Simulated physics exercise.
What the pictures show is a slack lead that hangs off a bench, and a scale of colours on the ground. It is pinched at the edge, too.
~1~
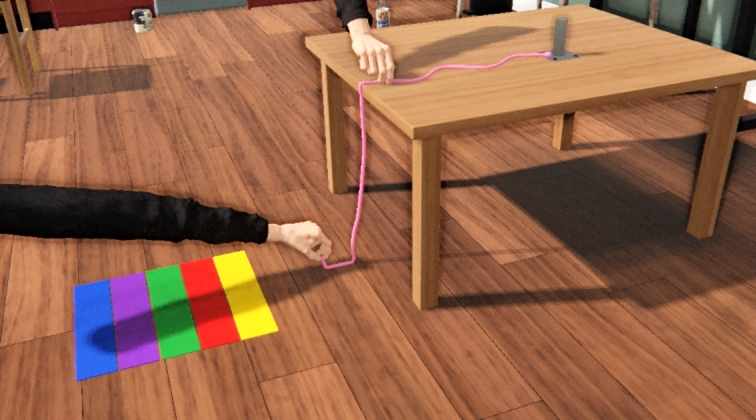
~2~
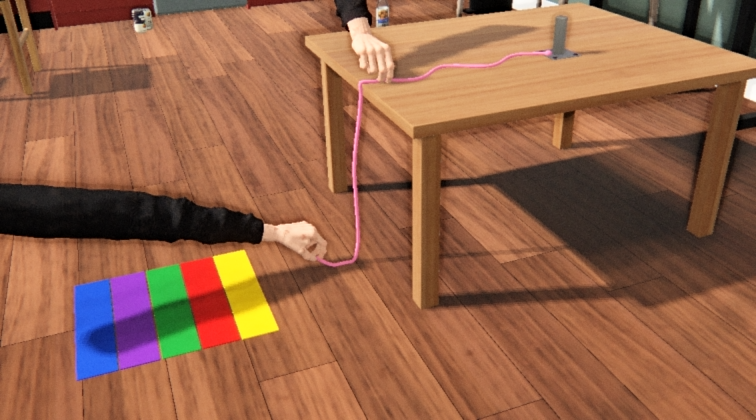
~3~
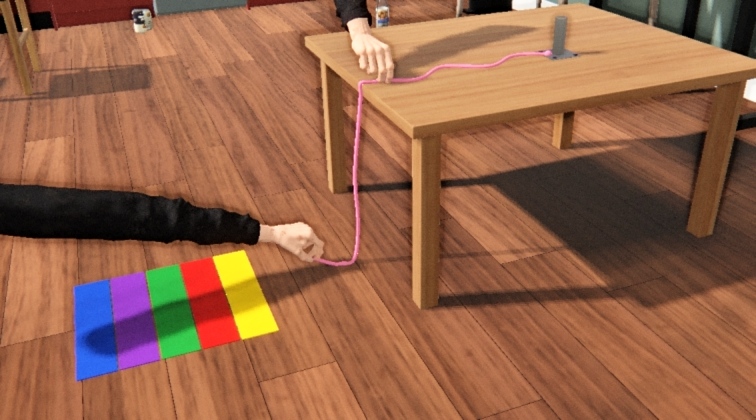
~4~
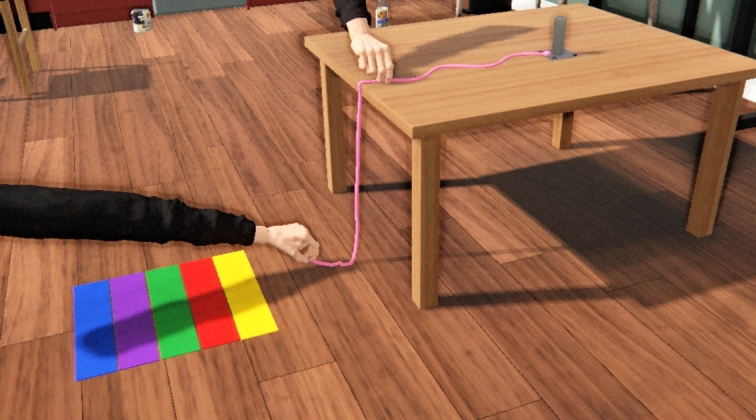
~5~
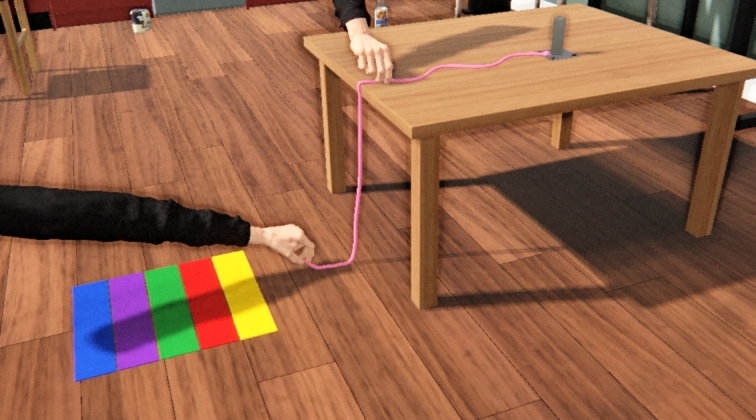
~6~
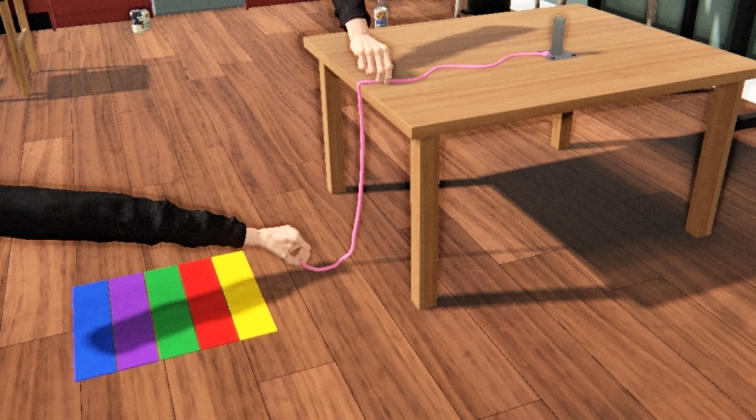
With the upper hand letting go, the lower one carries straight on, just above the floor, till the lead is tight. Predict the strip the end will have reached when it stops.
I would say the green strip.
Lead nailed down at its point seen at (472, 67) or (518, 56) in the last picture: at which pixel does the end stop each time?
Try by try, around (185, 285) and (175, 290).
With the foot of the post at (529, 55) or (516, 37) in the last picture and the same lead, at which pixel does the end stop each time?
About (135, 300) and (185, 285).
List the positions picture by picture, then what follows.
End (322, 257); yellow (254, 318); red (216, 328); green (178, 337); purple (137, 347); blue (96, 357), in the first picture.
End (317, 257); lead through (516, 55) (466, 66) (412, 80) (360, 114) (355, 181) (358, 247), in the second picture.
End (314, 258), in the third picture.
End (309, 259); lead through (515, 56) (466, 67) (411, 80) (359, 114) (357, 182) (356, 248), in the fourth picture.
End (305, 260), in the fifth picture.
End (301, 261); lead through (514, 56) (465, 67) (410, 81) (361, 114) (362, 181) (353, 248), in the sixth picture.
Soon after, end near (233, 277); over yellow.
Then, end near (194, 285); over red.
At full stretch, end near (171, 290); over green. It gets as far as the green strip.
